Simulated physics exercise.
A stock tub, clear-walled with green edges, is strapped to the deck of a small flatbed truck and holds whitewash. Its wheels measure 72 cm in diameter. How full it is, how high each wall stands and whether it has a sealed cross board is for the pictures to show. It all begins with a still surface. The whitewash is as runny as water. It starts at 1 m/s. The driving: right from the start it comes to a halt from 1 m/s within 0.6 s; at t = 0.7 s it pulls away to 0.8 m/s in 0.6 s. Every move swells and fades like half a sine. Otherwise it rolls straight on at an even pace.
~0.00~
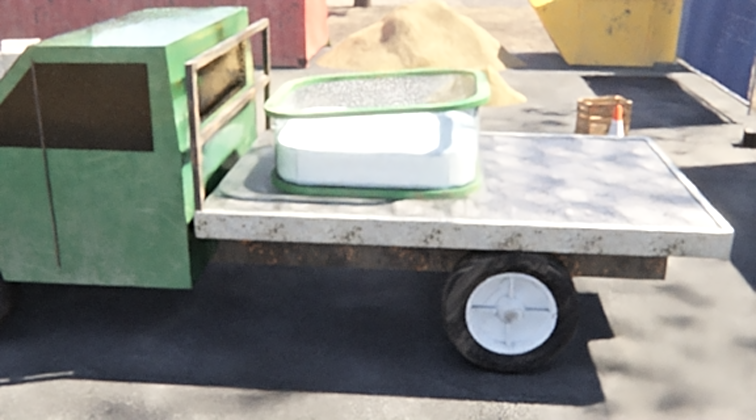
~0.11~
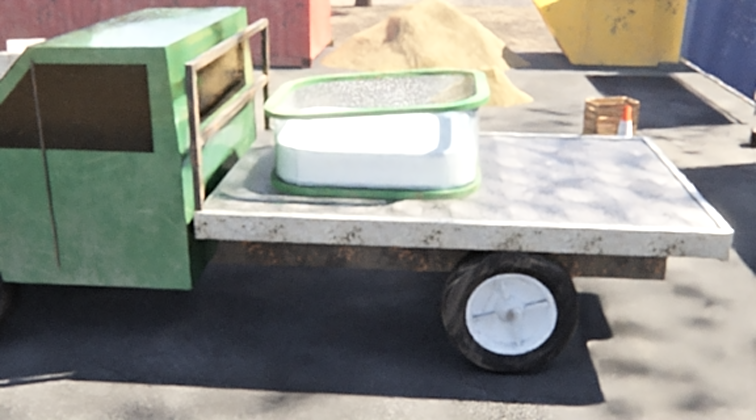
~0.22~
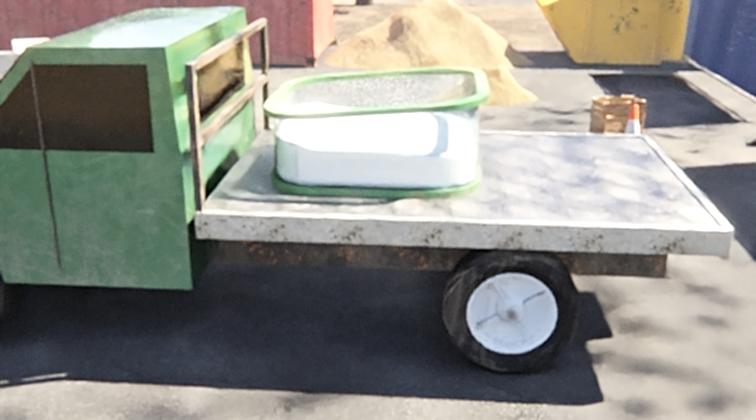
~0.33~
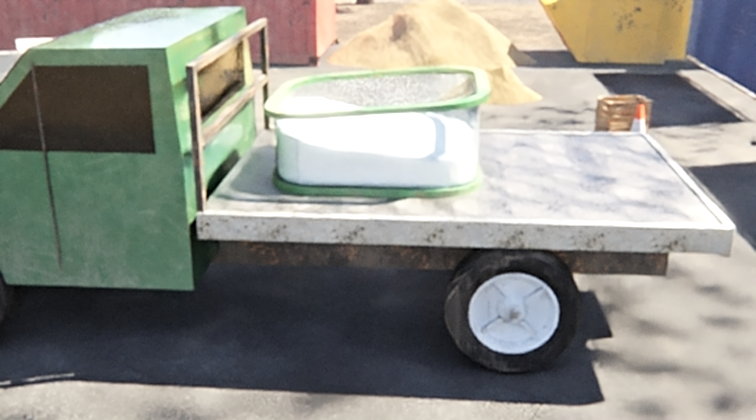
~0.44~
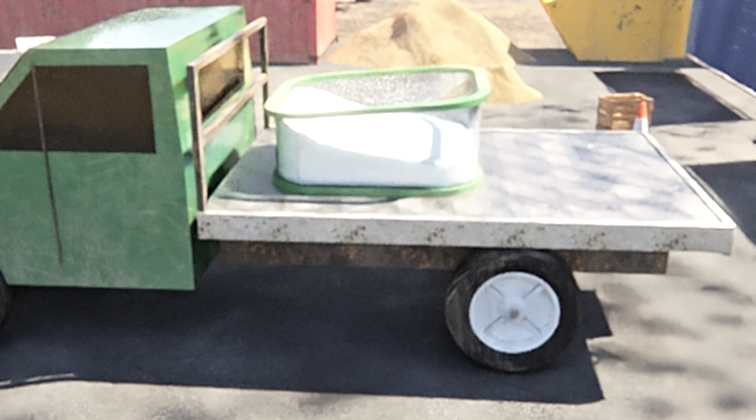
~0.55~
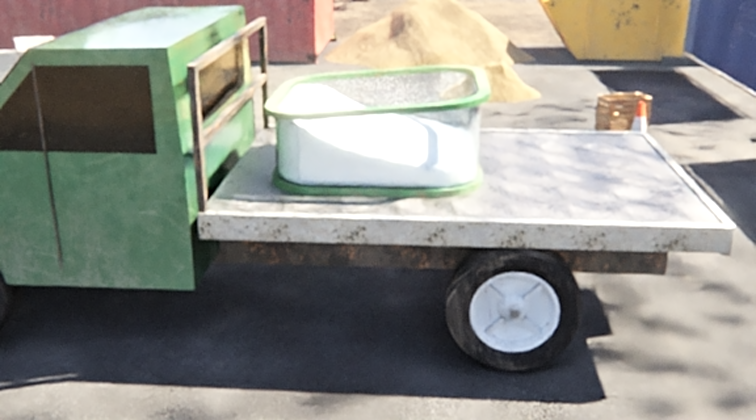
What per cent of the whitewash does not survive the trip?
It loses close to 3 per cent.
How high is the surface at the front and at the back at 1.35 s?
Front 10 cm, back 62 cm.
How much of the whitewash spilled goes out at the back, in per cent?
Some 0 per cent of it.
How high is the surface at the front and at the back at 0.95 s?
About 28 cm in front and 14 cm behind.
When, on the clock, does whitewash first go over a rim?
At about 2.3 s.
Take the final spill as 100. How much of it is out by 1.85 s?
About 0 per cent.
Then, 0.95 s in, front 28 cm, middle 24 cm, back 14 cm above the floor; no loss so far.
Then, 1.35 s in, front 11 cm, middle 15 cm, back 62 cm above the floor; no loss so far.
Then, 1.85 s in, front 8 cm, middle 25 cm, back 20 cm above the floor; no loss so far.
Then, 4.28 s in, the loss stands at 3 per cent, over the front, 9 of 246 litres.
